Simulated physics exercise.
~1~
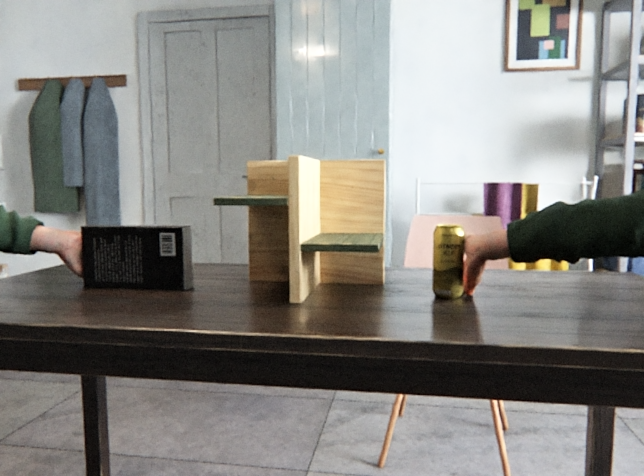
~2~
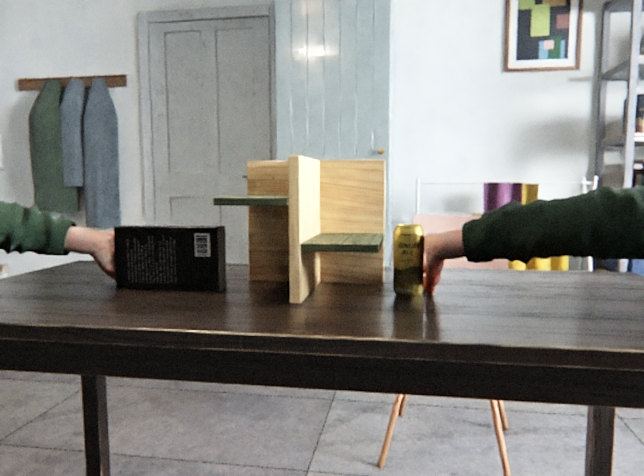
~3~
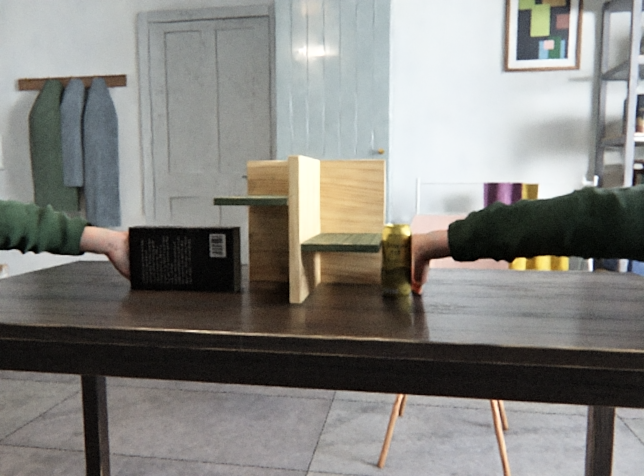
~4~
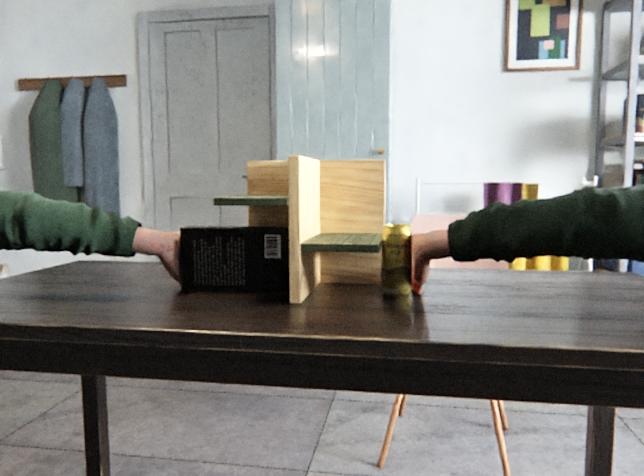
Two hands pushing a black book and a yellow can toward a two-sided shelf, the book sliding under, the can stopping at the edge.
